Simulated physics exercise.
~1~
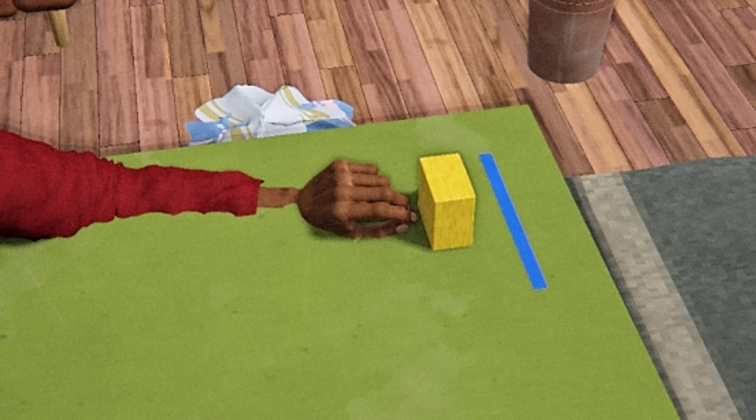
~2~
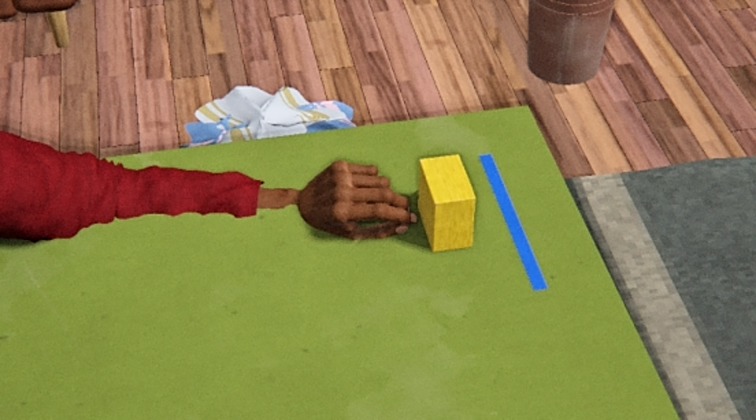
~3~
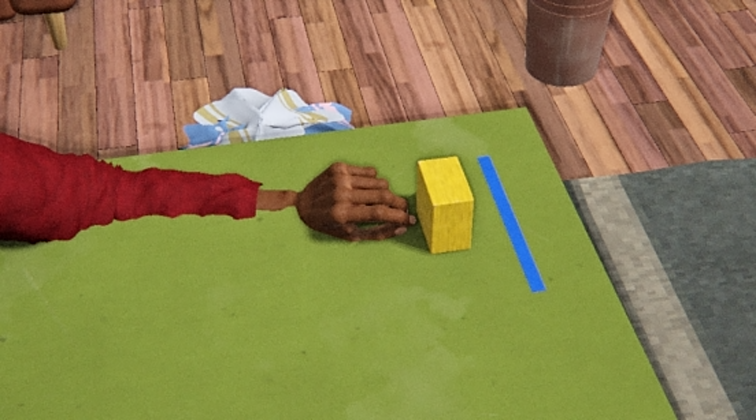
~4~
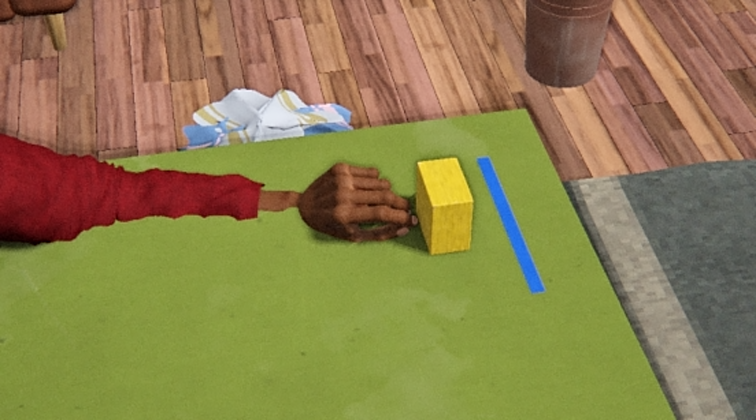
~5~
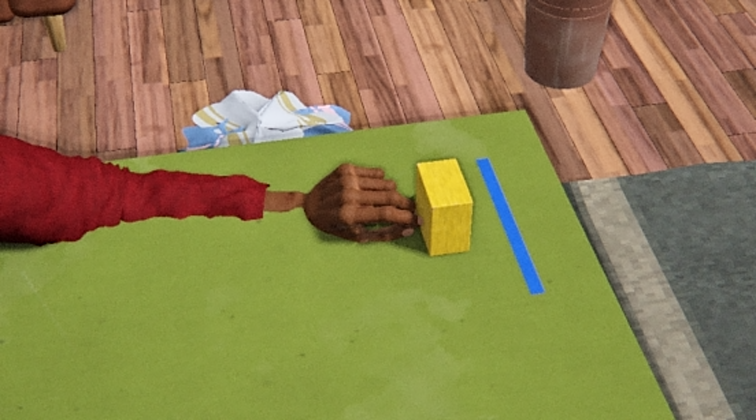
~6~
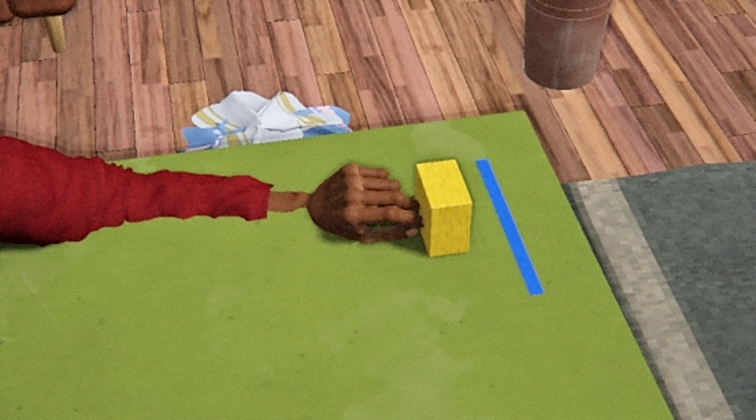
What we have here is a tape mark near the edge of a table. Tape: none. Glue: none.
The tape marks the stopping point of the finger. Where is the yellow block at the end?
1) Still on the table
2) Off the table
(1) Still on the table.
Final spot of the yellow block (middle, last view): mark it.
You'll find it close to (536, 195).
Then, 0.46 s after the last picture, yellow block moved a little near (474, 204).
Then, 0.92 s after the last picture, yellow block moved about its own width near (508, 199).
At rest, the yellow block stays on the table, near (536, 195).
